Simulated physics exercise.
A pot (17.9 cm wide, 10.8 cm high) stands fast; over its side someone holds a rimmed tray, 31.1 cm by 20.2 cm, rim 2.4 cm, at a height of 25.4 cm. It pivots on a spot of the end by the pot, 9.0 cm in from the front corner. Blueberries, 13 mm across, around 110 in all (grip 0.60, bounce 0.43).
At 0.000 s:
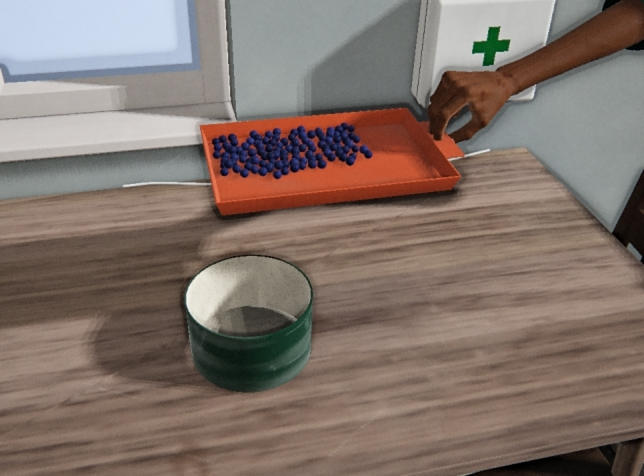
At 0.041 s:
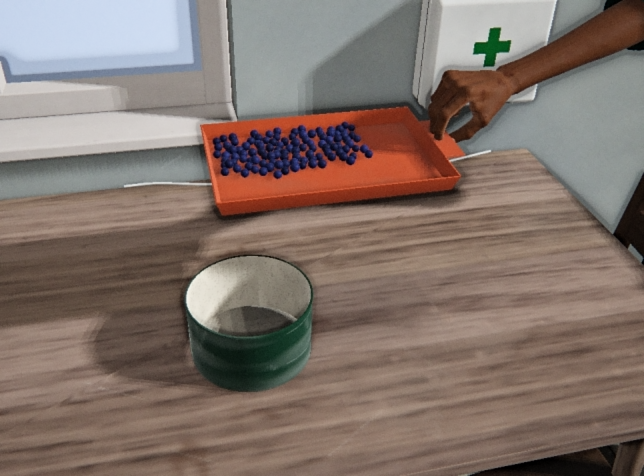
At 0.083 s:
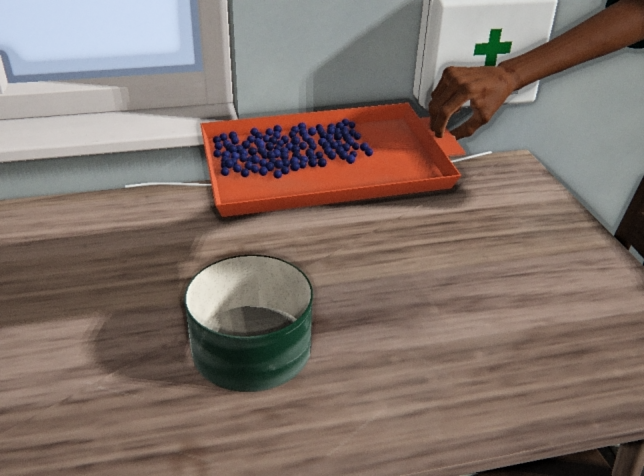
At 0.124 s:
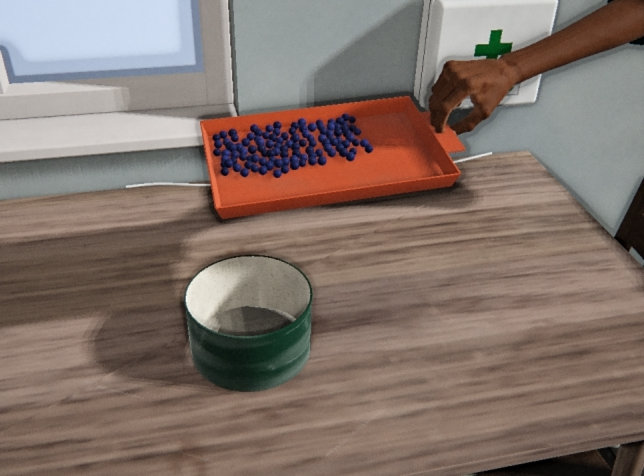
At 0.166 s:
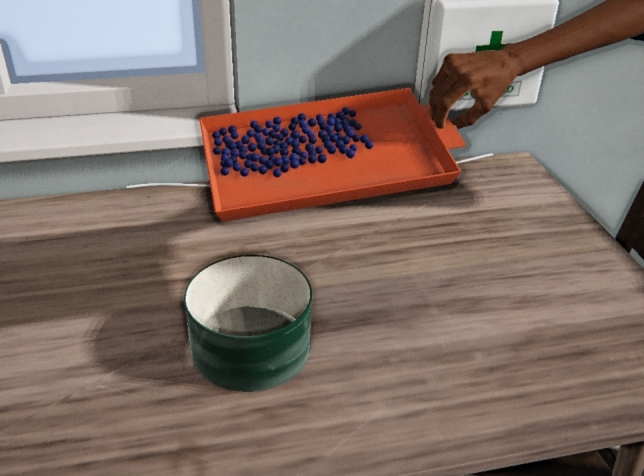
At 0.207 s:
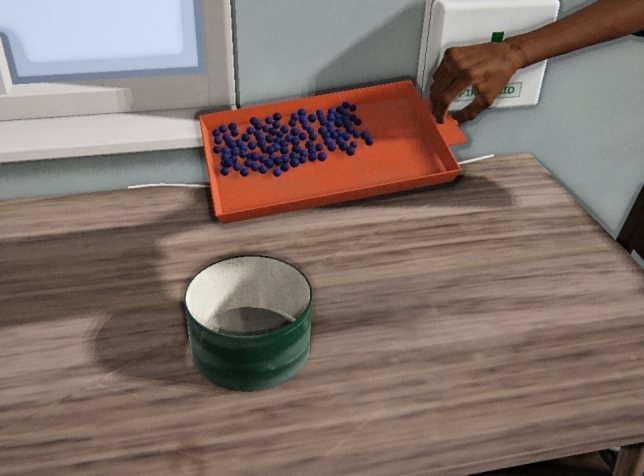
A shallow orange tray is gripped at its right end by a hand reaching in from the upper right, on a wood-grain table seen from above at an angle. Many small dark blue balls lie across its left and middle, behind a green pot with a pale inside, near a window and a white box with a green cross. The hand slowly lifts that end, tilting the tray slightly leftward, while the balls barely shift and the view stays still.
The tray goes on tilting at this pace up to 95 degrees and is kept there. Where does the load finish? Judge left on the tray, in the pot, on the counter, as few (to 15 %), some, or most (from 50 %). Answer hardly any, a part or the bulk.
Left on the tray: Hardly any; in the pot: The bulk; on the counter: Hardly any.
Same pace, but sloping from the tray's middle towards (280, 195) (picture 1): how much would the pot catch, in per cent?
Some 95 per cent.
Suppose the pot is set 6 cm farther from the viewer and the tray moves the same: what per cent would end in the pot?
It would be near 85 per cent.
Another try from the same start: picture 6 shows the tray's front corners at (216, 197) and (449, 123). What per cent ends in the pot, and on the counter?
Pot 0, counter 100.
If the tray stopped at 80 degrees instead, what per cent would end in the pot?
In that case some 95 per cent.
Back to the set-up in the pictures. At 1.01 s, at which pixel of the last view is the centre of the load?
Near (251, 207).
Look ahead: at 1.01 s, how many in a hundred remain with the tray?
Roughly 85 per cent.
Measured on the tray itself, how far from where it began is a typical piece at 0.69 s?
About 11 cm.
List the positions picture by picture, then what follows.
The first frame shows tray tilt 0 degrees, front corners at (221, 199) and (453, 174); middle of the pieces at (289, 149); pot at (249, 293).
The second frame shows tray tilt 1 degrees, front corners at (222, 199) and (454, 174); middle of the pieces at (289, 148).
The third frame shows tray tilt 2 degrees, front corners at (221, 201) and (454, 173); middle of the pieces at (289, 147).
The fourth frame shows tray tilt 5 degrees, front corners at (221, 204) and (453, 171), lowest corner left front; middle of the pieces at (289, 144).
The fifth frame shows tray tilt 9 degrees, front corners at (221, 207) and (454, 169), lowest corner left front; middle of the pieces at (289, 141).
The sixth frame shows tray tilt 12 degrees, front corners at (221, 210) and (454, 167), lowest corner left front; middle of the pieces at (289, 138); pot at (249, 293). Its pace works out near 80 degrees a second.
After 0.69 s, tilt 52 degrees; the tray holds 100 %, the pot 0 %.
Then, at 1.01 s, tilt 78 degrees; the tray holds 85 %, the pot 15 %.
Then, at 1.43 s, tilt 95 degrees; the tray holds 10 %, the pot 75 %.
By 2.1 s all is still; tray 0 %, pot 100 %, counter 0 %.
